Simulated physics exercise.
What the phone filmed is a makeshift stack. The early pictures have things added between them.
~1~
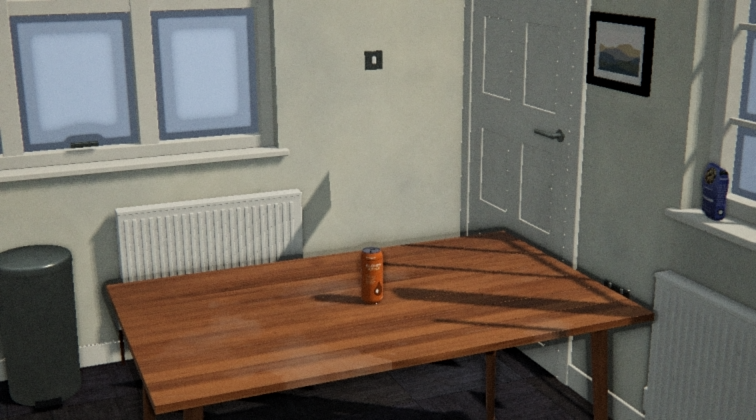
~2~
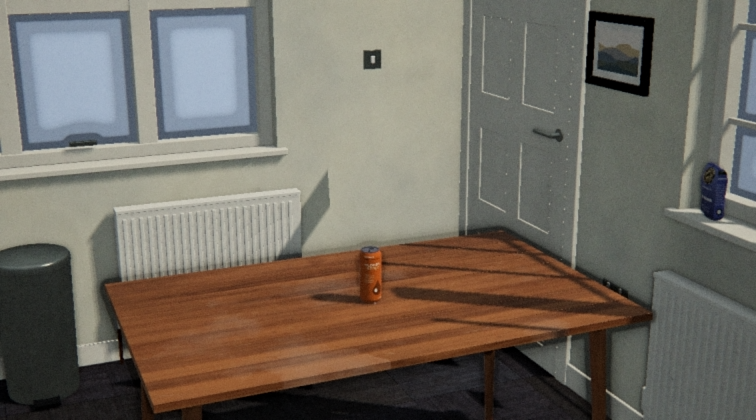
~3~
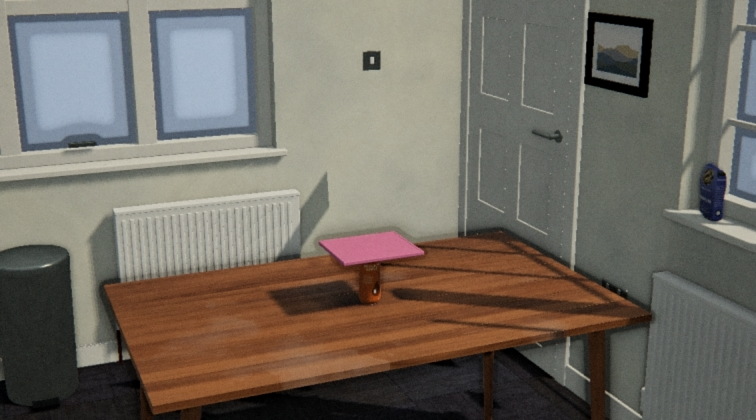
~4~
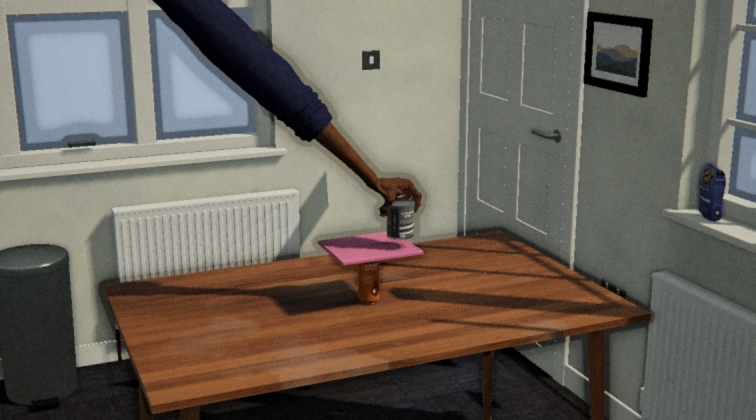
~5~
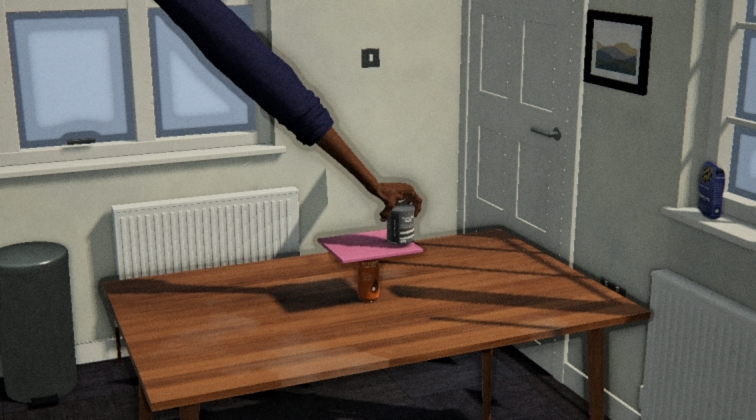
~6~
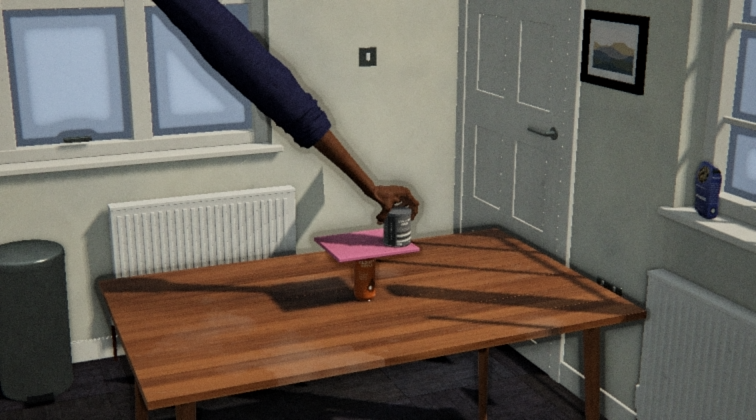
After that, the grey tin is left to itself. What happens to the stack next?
Basically, the build is unsound there.
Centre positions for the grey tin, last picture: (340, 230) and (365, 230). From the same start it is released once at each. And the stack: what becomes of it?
The stack topples over with the first try and remains upright with the second.
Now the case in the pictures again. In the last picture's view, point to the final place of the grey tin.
End spot: Near (435, 287).
Then, 0.30 s past the last view, grey tin now fallen; pink lid rocked 40° from its first pose.
Then, 0.40 s past the last view, pink lid rocked 74° from its first pose.
Then, 0.60 s past the last view, pink lid now fallen.
Then, 0.80 s past the last view, things are still on the move.
Finally, fallen, grey tin and pink lid; orange can still in place. Final places as the last picture's camera would see them, grey tin near (435, 287). The stack gives way.
